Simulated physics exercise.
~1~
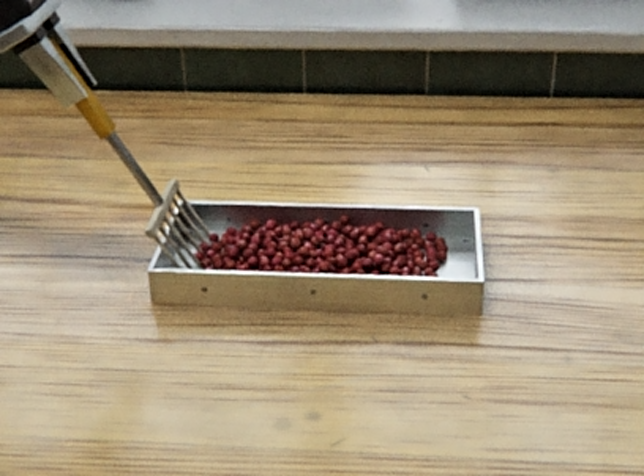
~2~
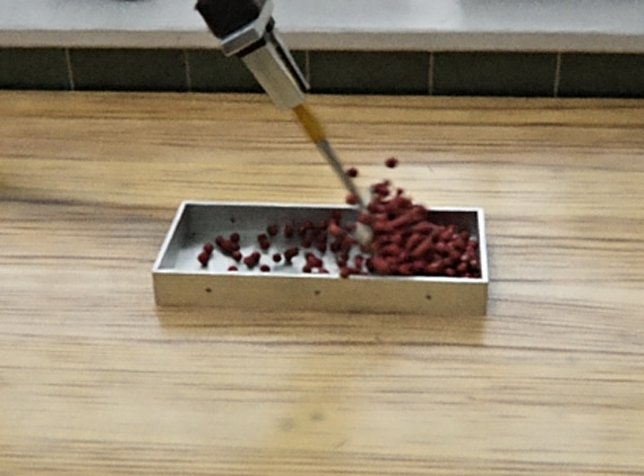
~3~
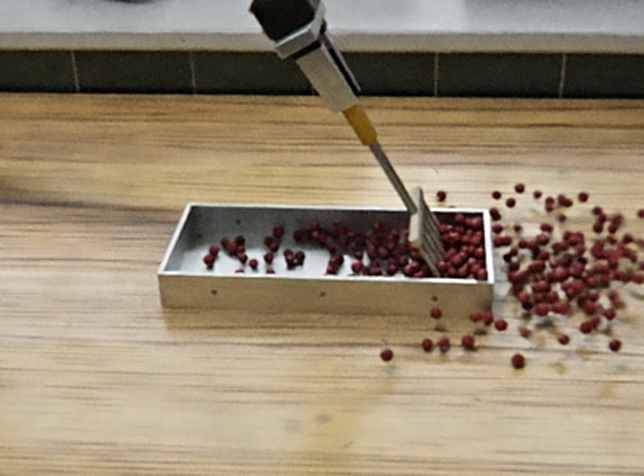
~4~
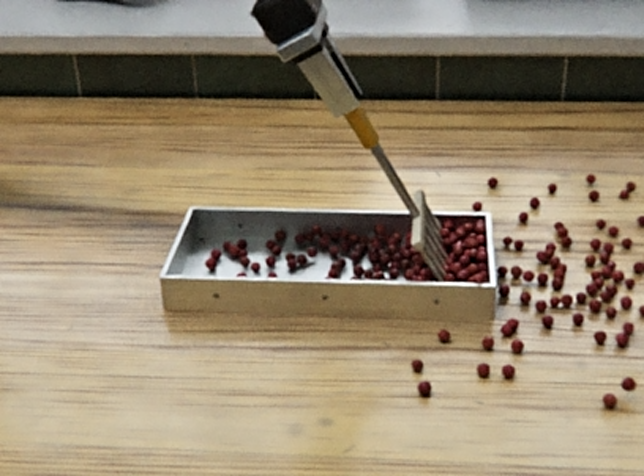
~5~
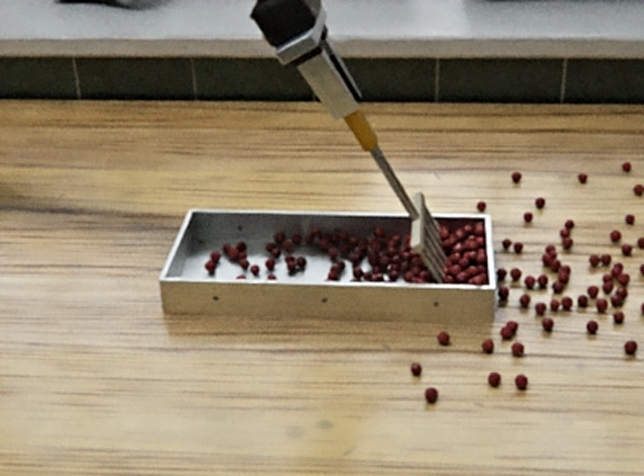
The footage shows a gripper-held metal rake sweeping dark red beads rightward along a shallow metal trough on a wooden table, heaping them at the right end until many spill over and scatter across the tabletop, while the rake stops inside near that end among the remaining beads.
